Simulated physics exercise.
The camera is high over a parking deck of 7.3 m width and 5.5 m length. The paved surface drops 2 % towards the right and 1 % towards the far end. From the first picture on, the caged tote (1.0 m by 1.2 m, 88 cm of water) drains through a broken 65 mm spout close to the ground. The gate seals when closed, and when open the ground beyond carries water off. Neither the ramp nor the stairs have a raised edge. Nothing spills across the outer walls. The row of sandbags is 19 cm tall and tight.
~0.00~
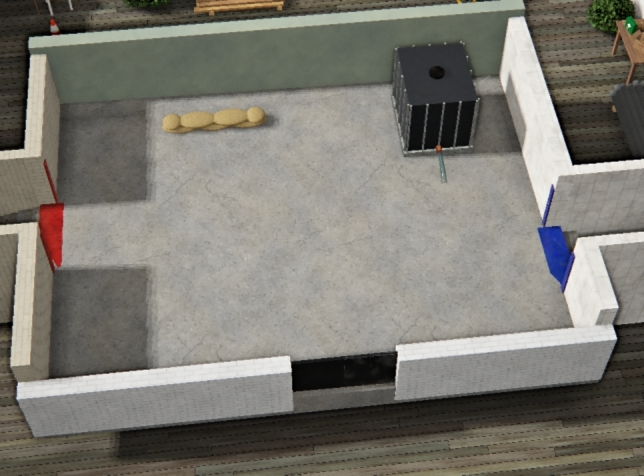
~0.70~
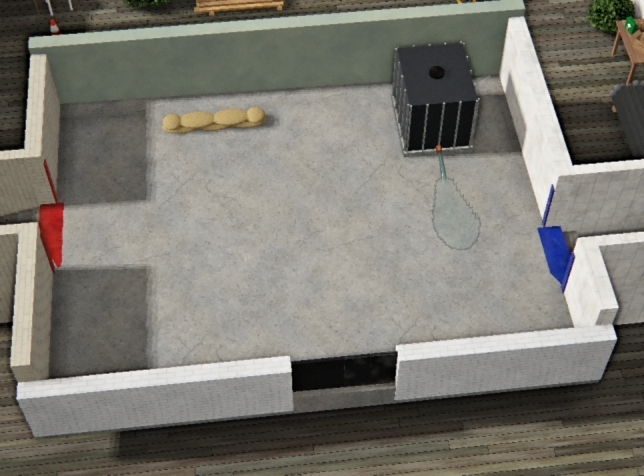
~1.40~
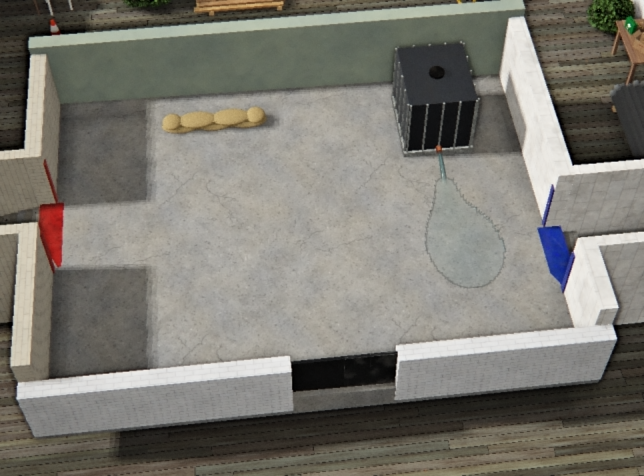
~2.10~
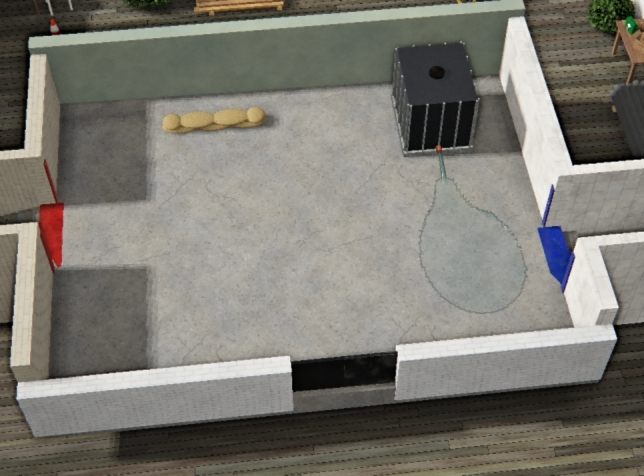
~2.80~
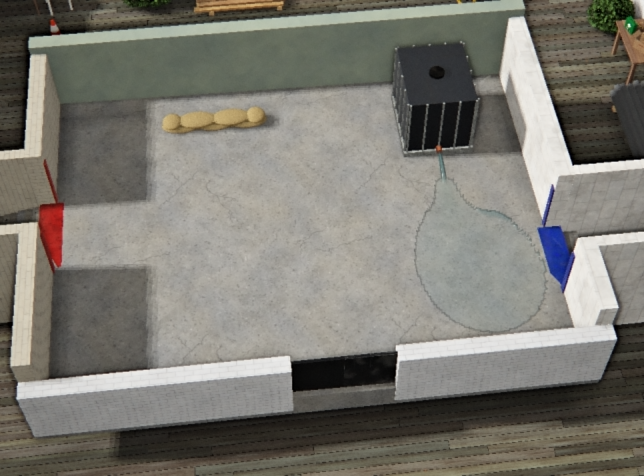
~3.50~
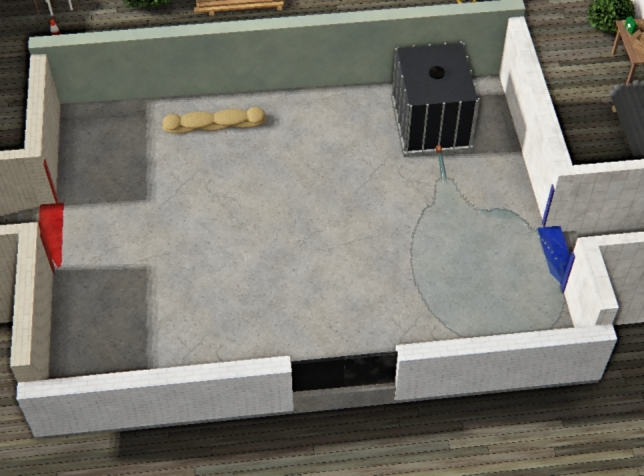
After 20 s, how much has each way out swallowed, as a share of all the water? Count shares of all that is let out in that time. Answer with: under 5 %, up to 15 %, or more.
The gateway takes less than 5 %; the stairwell (marked blue) takes over 15 %; the ramp down (marked red) takes not even 5 %.
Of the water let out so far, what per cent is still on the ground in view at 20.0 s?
About 66 per cent.
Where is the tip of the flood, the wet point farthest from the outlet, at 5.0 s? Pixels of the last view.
Near (564, 357).
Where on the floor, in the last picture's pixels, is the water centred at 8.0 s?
At about (504, 290).
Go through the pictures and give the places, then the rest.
In the first picture, the jet has just started at (441, 161); the ground is still dry.
In the second picture, from the spout at (441, 161) the water has spread over 0.6 m2; its tip is at (467, 245), and it is 1.1 cm deep on average.
In the third picture, the jet leaves at (441, 161); the sheet reaches (481, 284), 2.6 m away, and wets 1.3 m2.
In the fourth picture, from the spout at (441, 161) the water has spread over 2.1 m2; its tip is at (499, 307), and it is 0.9 cm deep on average.
In the fifth picture, the jet leaves at (441, 161); the sheet reaches (501, 329), 3.4 m away, and wets 2.8 m2.
In the sixth picture, the jet leaves at (441, 161); the sheet reaches a hidden place, 3.6 m away, and wets 3.6 m2.
After 5.0 s water covers 10 % of the floor and is deepest (2 cm) near (567, 323); gone so far, the gateway 0 %, the stairwell (marked blue) 0 %, the ramp down (marked red) 0 %.
After 8.0 s water covers 15 % of the floor and is deepest (4 cm) near (570, 334); gone so far, the gateway 0 %, the stairwell (marked blue) 3 %, the ramp down (marked red) 0 %.
After 12.0 s water covers 15 % of the floor and is deepest (4 cm) near (570, 334); gone so far, the gateway 0 %, the stairwell (marked blue) 11 %, the ramp down (marked red) 0 %.
After 16.0 s water covers 20 % of the floor and is deepest (4 cm) near (570, 334); gone so far, the gateway 0 %, the stairwell (marked blue) 22 %, the ramp down (marked red) 0 %.
After 20.0 s water covers 20 % of the floor and is deepest (4 cm) near (567, 323); gone so far, the gateway 0 %, the stairwell (marked blue) 33 %, the ramp down (marked red) 0 %.
